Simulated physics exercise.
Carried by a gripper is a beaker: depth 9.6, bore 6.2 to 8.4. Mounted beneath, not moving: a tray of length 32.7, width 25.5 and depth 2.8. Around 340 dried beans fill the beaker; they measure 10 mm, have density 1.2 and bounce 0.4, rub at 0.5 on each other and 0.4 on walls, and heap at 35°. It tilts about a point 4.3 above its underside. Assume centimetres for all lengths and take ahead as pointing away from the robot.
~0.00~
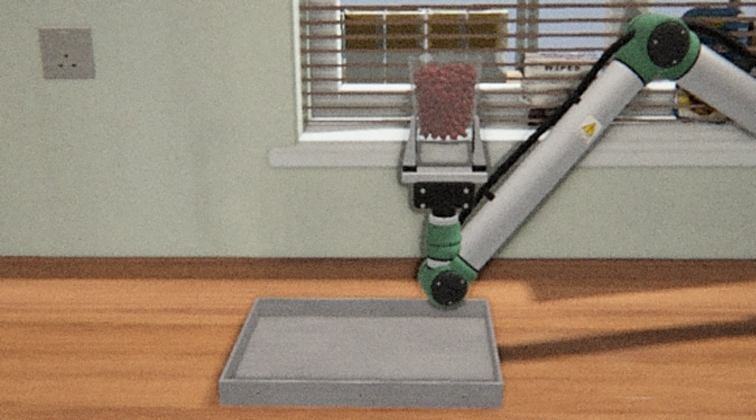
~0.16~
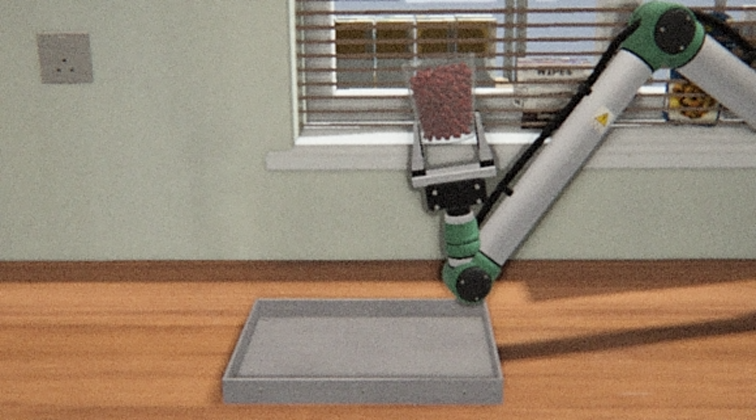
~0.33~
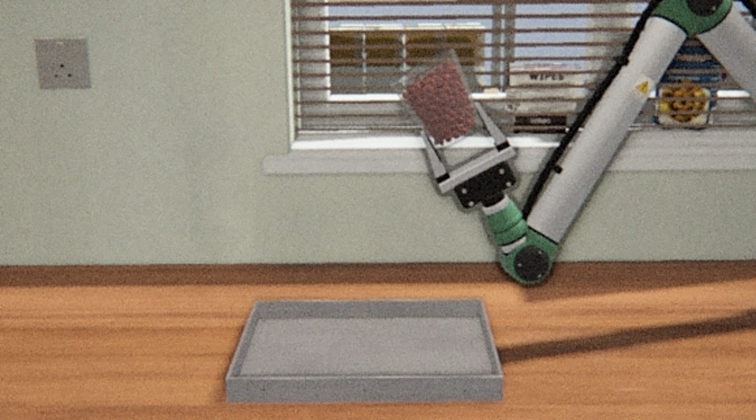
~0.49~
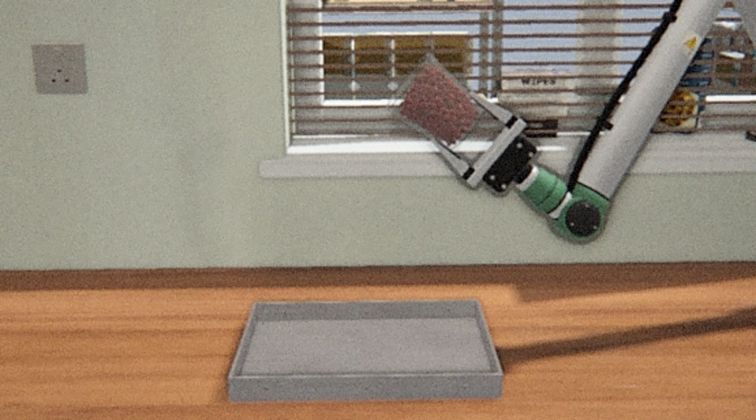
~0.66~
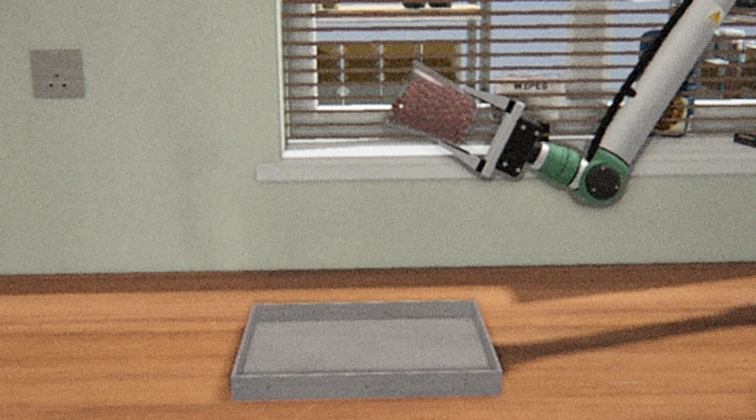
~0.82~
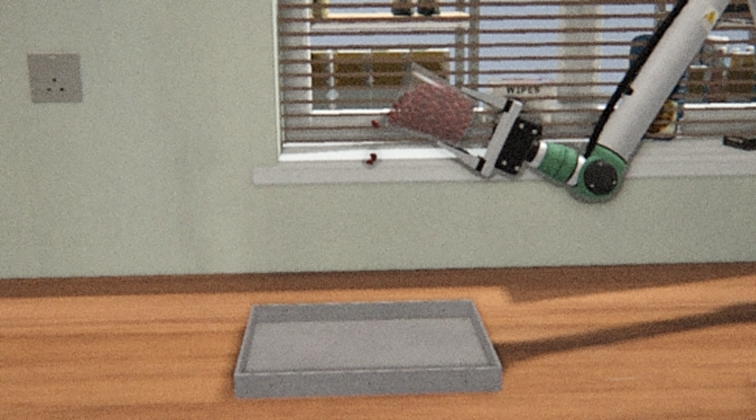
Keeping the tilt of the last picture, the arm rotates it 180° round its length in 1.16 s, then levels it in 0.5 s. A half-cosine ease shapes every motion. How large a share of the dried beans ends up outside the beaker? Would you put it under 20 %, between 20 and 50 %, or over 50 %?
I would put it under 20 %.
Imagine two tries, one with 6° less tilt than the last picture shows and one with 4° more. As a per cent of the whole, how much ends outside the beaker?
Roughly 5 and 15 per cent.
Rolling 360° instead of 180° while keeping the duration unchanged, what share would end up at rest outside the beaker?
15 %.
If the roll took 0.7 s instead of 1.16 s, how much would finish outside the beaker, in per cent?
Estimated share: Close to 5 %.
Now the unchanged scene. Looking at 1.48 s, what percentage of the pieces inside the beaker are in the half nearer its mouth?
Around 55 percent.
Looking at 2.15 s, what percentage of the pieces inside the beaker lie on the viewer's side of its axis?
About 60 %.
By 1.48 s, tipped 66°, highest piece 38 above the table; 327 in the beaker, 8 in the tray.
By 2.15 s, tipped 49°, highest piece 38 above the table; 308 in the beaker, 27 in the tray.
By 2.68 s, upright, highest piece 39 above the table; 308 in the beaker, 27 in the tray.
By 3.38 s, upright, highest piece 39 above the table; 308 in the beaker, 27 in the tray.
Final count, 308 in the beaker, 27 in the tray. That is 8 % outside the beaker.
